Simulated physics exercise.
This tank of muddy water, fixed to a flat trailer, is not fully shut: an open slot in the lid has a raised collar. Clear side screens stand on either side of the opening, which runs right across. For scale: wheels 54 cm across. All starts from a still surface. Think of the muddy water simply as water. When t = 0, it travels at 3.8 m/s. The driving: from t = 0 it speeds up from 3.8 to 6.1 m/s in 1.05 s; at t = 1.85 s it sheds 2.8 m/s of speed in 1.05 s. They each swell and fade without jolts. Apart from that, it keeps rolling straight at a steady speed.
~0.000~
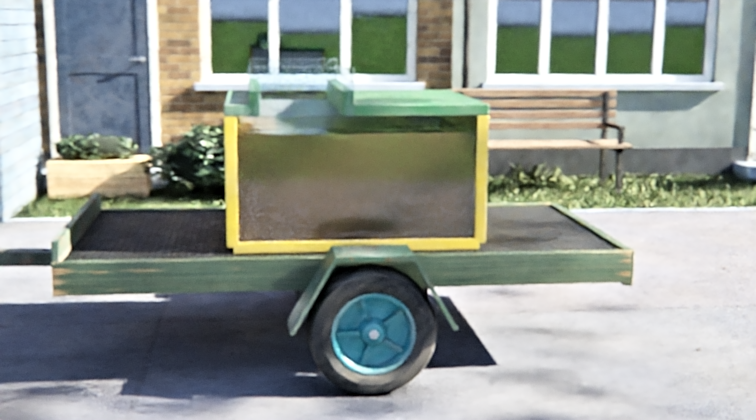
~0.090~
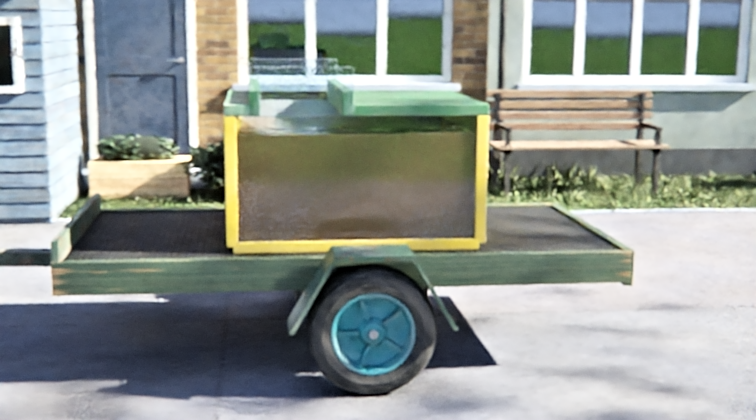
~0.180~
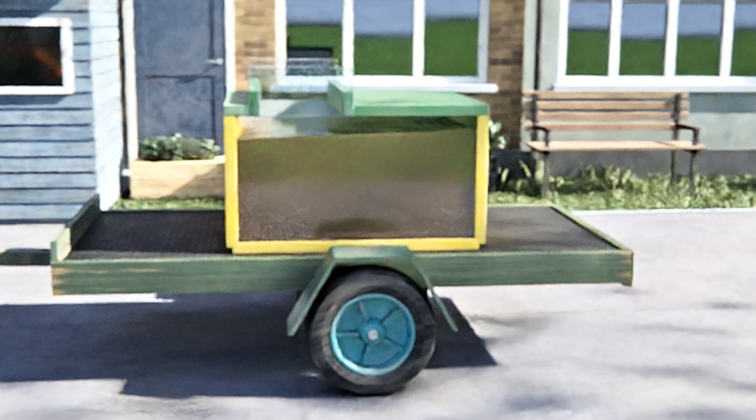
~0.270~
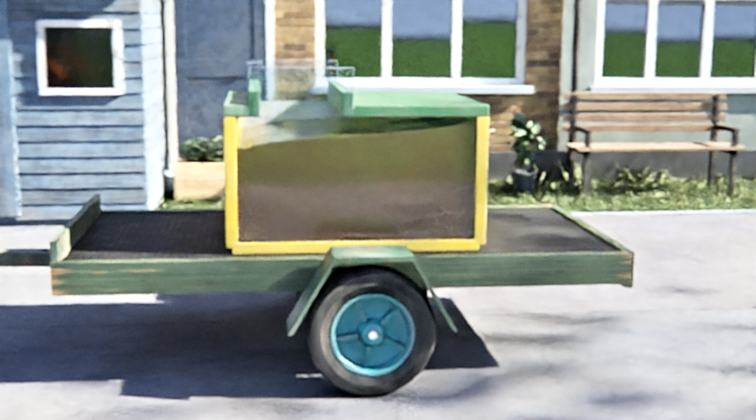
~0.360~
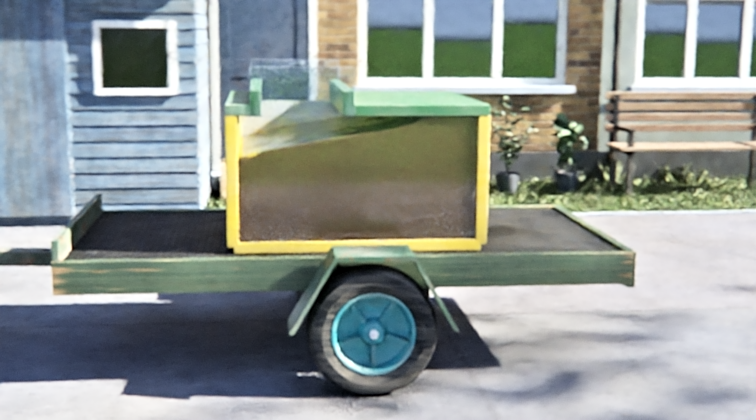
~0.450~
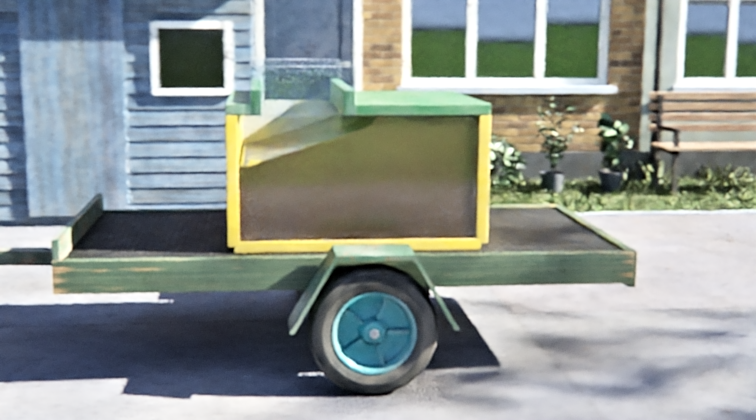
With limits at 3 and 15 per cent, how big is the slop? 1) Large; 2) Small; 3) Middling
3, middling.
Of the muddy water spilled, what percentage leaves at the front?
100%.
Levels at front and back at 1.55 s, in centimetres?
It reads roughly 50 cm up front and 38 cm at the back.
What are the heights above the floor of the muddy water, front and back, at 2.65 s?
The level sits near 54 cm in front and near 18 cm behind.
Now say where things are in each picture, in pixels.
The first frame shows level at the front (256, 138); level at the back (453, 137); the front is on the left; the opening runs from (342, 107) to (261, 107); a wheel hub at (375, 337).
The second frame shows level at the front (256, 139); level at the back (453, 136).
The third frame shows level at the front (256, 142); level at the back (453, 134).
The fourth frame shows level at the front (256, 148); level at the back (453, 128).
The fifth frame shows level at the front (257, 158); level at the back (454, 121).
The sixth frame shows level at the front (258, 165); level at the back (455, 120); a wheel hub at (375, 336).
By 1.55 s the surface stands 50 cm on the front, 38 cm on the back; there is no loss.
By 2.65 s the surface stands 55 cm on the front, 18 cm on the back; the loss stands at 11 per cent, over the front.
By 3.70 s the surface stands 41 cm on the front, 44 cm on the back; the loss stands at 7 per cent, over the front.
By 5.78 s the loss stands at 7 per cent, over the front, 32 of 444 litres.
